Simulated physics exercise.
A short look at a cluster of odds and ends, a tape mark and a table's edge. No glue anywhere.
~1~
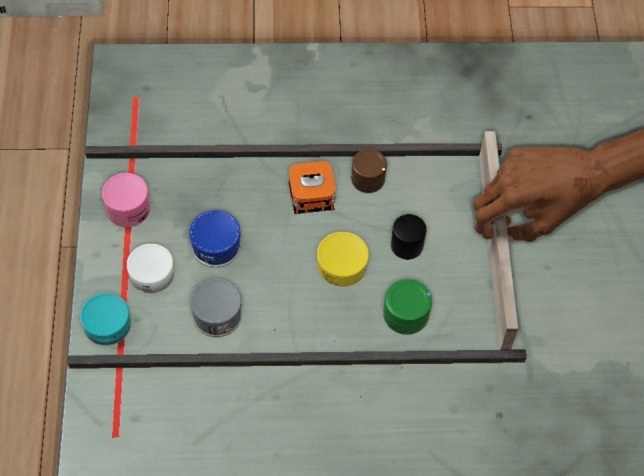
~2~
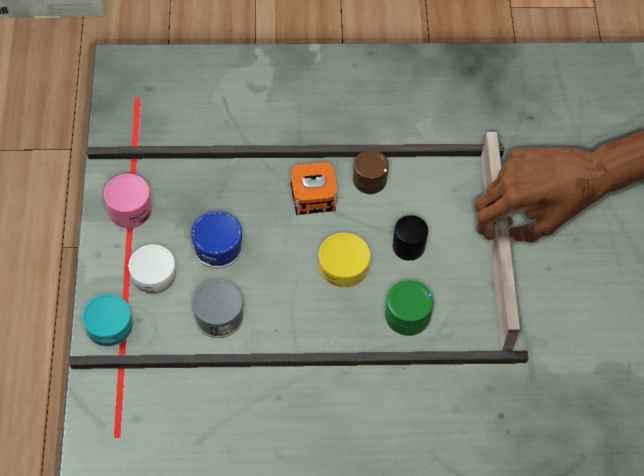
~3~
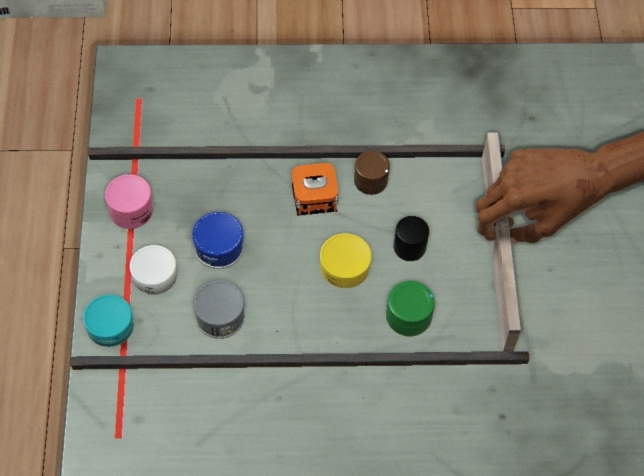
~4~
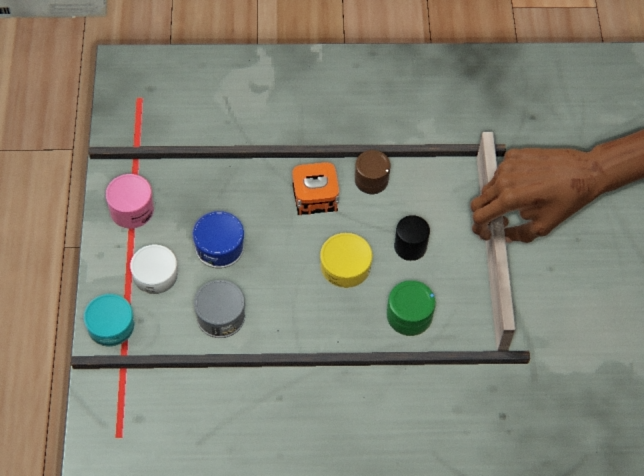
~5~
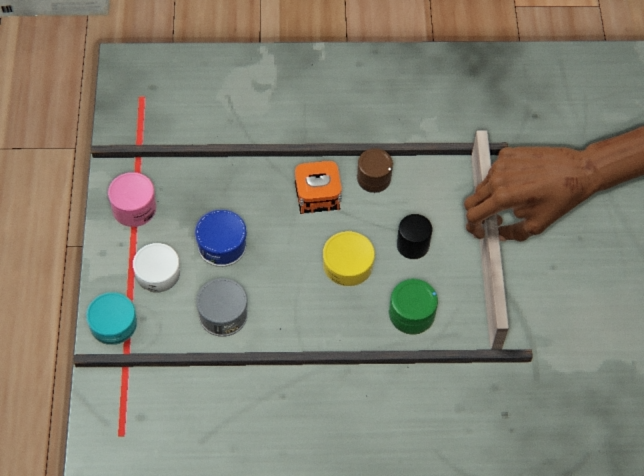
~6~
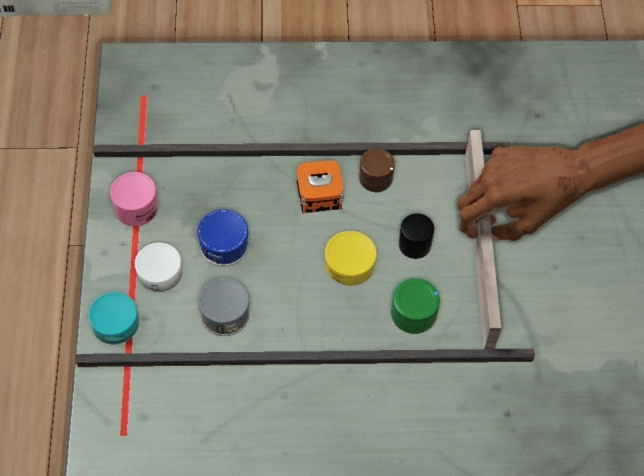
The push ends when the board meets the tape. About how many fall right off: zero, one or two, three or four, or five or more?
Here the number that fall off is five or more.
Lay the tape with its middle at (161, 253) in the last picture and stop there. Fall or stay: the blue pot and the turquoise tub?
The blue pot holds on; the turquoise tub is lost.
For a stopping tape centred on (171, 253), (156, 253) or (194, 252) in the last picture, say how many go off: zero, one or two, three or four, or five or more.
For each place: 1 or 2; one to two; just one or two.
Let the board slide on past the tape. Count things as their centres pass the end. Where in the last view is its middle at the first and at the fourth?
About (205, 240), then (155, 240).
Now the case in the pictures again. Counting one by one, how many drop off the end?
In all, 5 of them.
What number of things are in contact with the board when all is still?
In contact: 5.
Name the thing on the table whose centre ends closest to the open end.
The orange case.
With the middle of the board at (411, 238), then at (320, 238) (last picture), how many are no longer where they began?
2 and 5.
A little later, none off yet; turquoise tub at rest near (114, 319); pink tub at rest near (135, 200); white tub at rest near (159, 268).
Next, none off yet; turquoise tub at rest near (114, 319); pink tub at rest near (135, 200); white tub at rest near (156, 270).
When it is over, the number that fall off is five or more; down, grey tin, blue pot, white tub, pink tub and turquoise tub.
